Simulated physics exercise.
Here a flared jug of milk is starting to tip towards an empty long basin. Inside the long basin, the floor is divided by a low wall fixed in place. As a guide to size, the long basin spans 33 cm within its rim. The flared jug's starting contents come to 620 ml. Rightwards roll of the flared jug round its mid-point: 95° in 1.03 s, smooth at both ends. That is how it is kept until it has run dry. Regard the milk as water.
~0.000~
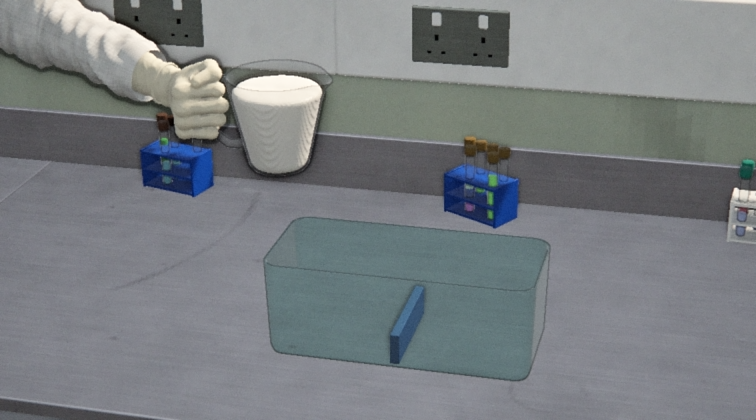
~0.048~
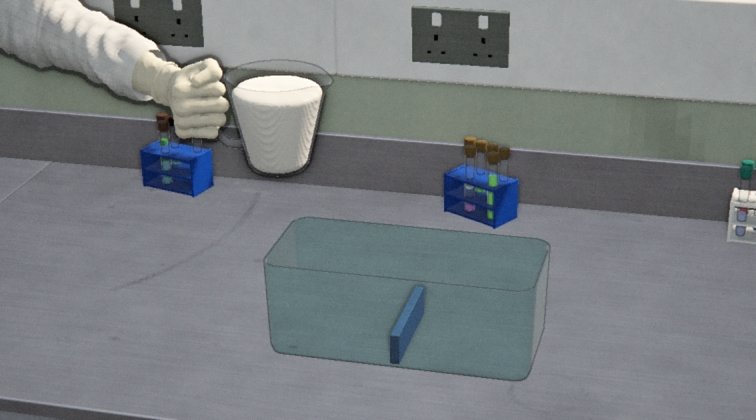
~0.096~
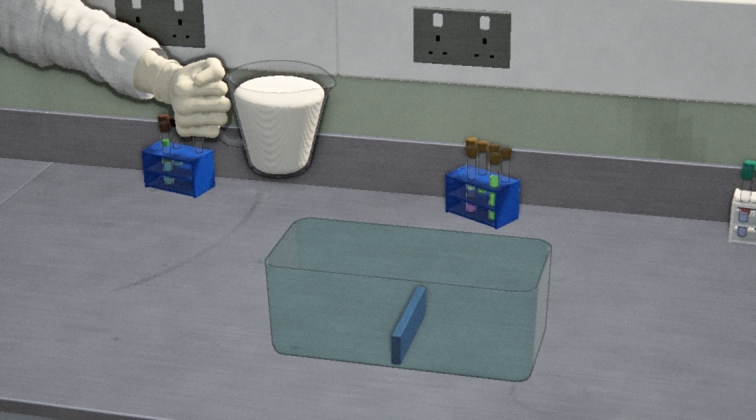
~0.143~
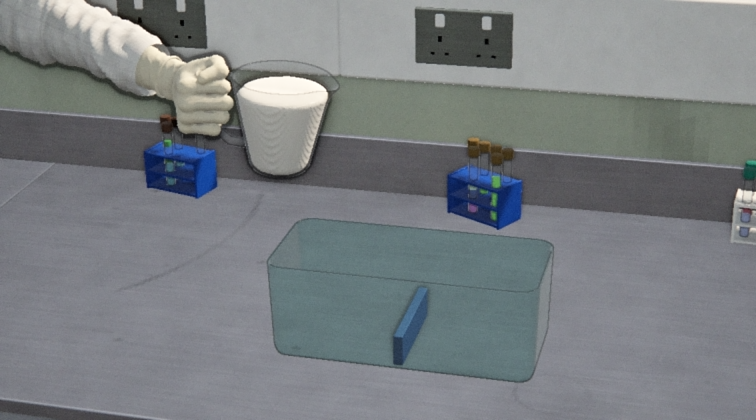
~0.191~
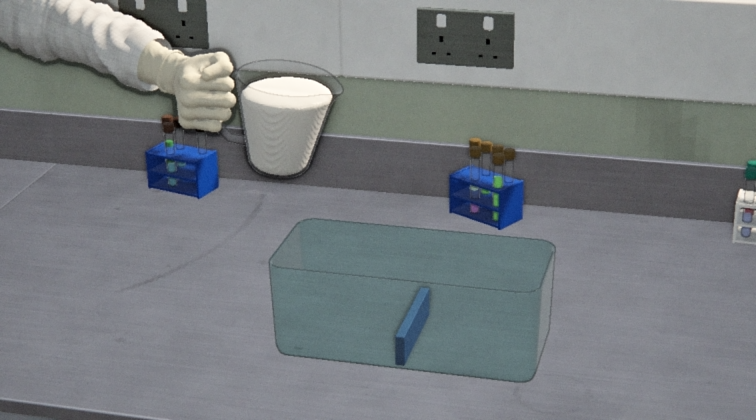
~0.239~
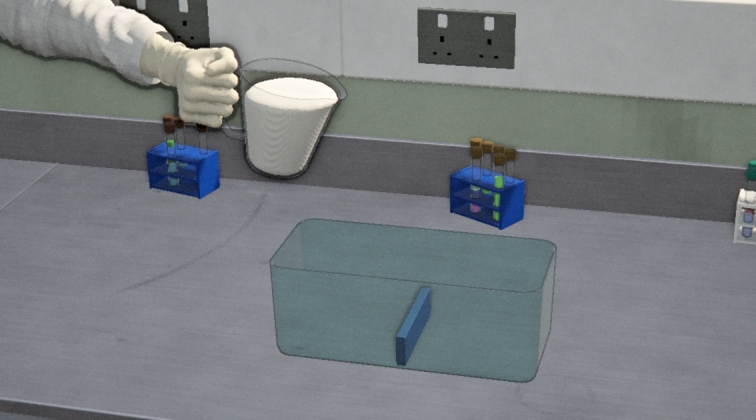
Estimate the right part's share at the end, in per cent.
Roughly 38 per cent is in the right part.
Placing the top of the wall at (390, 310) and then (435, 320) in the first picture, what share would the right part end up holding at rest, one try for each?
Some 80 in a hundred, then some 10 in a hundred.
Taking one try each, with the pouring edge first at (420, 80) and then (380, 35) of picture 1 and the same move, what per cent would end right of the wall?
Try 1: 90 %; try 2: 90 %.
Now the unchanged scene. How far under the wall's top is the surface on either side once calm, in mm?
Left: Roughly 22 mm; right: Roughly 30 mm.
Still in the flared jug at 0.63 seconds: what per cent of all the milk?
Fraction remaining: Approx. 74 per cent.
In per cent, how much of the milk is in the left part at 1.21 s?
58 %.
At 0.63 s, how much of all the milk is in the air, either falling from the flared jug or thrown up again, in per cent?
Share: Roughly 22 per cent.
By 0.63 s the tilt is 63° and 73 per cent is still to pour, 3 is left of the wall and 2 right of it.
By 0.91 s the tilt is 92° and 22 per cent is still to pour, 24 is left of the wall and 33 right of it.
By 1.21 s the tilt is 95° and 1 per cent is still to pour, 58 is left of the wall and 37 right of it.
By 1.53 s the tilt is 95° and 0 per cent is still to pour, 60 is left of the wall and 38 right of it.
At rest 60 per cent lies left of the wall, 38 right of it and 1 outside.
